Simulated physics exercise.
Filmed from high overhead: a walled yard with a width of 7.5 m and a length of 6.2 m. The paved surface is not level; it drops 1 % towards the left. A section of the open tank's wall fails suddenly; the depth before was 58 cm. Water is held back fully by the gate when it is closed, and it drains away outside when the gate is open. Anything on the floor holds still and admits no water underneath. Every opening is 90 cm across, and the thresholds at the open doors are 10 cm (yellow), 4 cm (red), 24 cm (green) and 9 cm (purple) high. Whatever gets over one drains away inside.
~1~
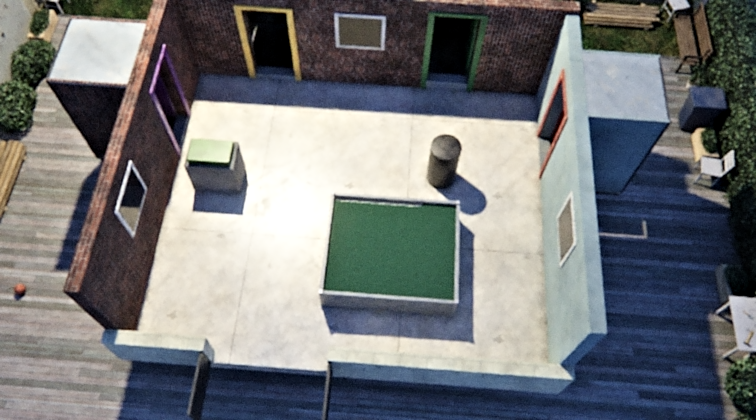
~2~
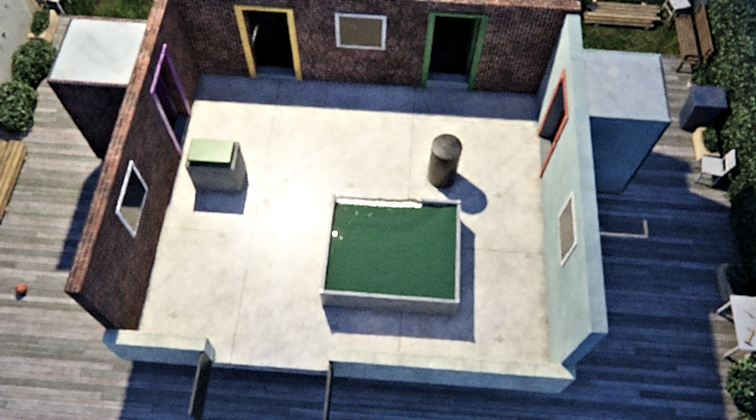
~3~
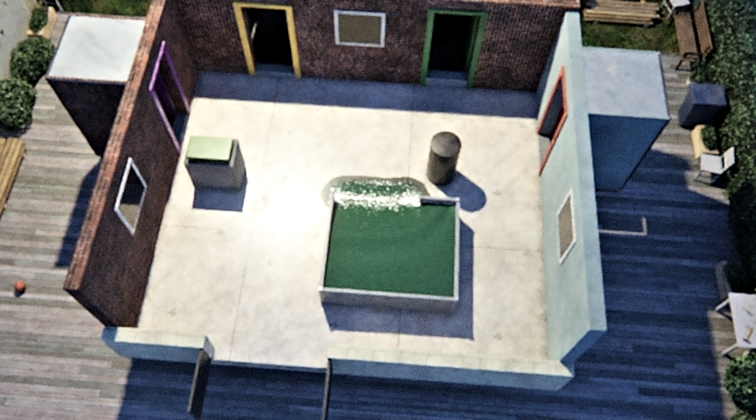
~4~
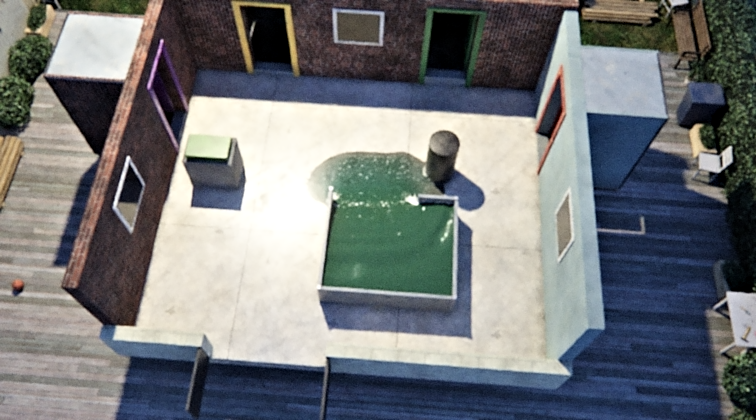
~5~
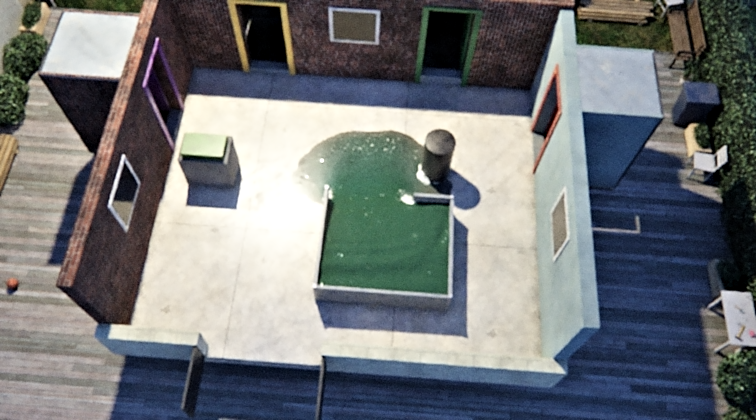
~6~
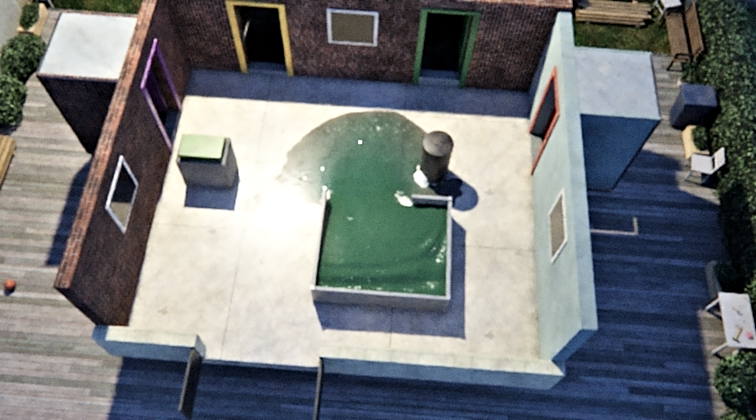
The video shows a walled yard from above, where green water sits still in an open tank until its far side gives way, and the water pours out, spreading across the pale floor in a widening pool around a dark cylinder.
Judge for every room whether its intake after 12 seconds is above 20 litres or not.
Result: The yellow door overruns the limit. The red door overruns the limit. The green door stops short of the limit. The purple door overruns the limit.
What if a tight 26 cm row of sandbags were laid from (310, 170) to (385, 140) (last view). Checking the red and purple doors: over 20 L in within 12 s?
Doors: Red exceeds / purple stays under.
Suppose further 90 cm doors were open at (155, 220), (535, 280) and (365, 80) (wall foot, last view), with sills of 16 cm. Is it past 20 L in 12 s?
First doorway falls short, second falls short, third gets there.
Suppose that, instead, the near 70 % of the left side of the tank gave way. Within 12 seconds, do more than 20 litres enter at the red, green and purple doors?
Door by door - red: Within bounds, green: Within bounds, purple: Within bounds.
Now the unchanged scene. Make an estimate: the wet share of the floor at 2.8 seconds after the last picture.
45 %.
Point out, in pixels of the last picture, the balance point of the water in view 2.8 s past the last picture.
Centre: Approx. (351, 158) px.
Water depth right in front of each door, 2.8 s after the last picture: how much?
In centimetres, the yellow door has 14, the red door 8, the green door 16 and the purple door 10.
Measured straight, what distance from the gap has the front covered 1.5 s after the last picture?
That works out near 4.8 m.
Then, 0.7 s after the last picture water covers 25 % of the floor and is deepest (34 cm) near (361, 83); yellow door not reached, red door not reached, green door 9 cm at the sill, 0 L in, purple door not reached.
Then, 1.5 s after the last picture water covers 35 % of the floor and is deepest (32 cm) near (353, 89); yellow door 18 cm at the sill, 2 L in, red door not reached, green door 21 cm at the sill, 0 L in, purple door not reached.
Then, 2.8 s after the last picture water covers 45 % of the floor and is deepest (34 cm) near (192, 71); yellow door 14 cm at the sill, 28 L in, red door 8 cm at the sill, 0 L in, green door 16 cm at the sill, 0 L in, purple door 10 cm at the sill, 0 L in.
Then, 6.3 s after the last picture water covers 85 % of the floor and is deepest (16 cm) near (173, 146); yellow door 12 cm at the sill, 41 L in, red door 7 cm at the sill, 34 L in, green door 8 cm at the sill, 0 L in, purple door 17 cm at the sill, 59 L in.
Then, 11.3 s after the last picture water covers 100 % of the floor and is deepest (11 cm) near (177, 131); yellow door 9 cm at the sill, 48 L in, red door 2 cm at the sill, 43 L in, green door 5 cm at the sill, 0 L in, purple door 11 cm at the sill, 112 L in.
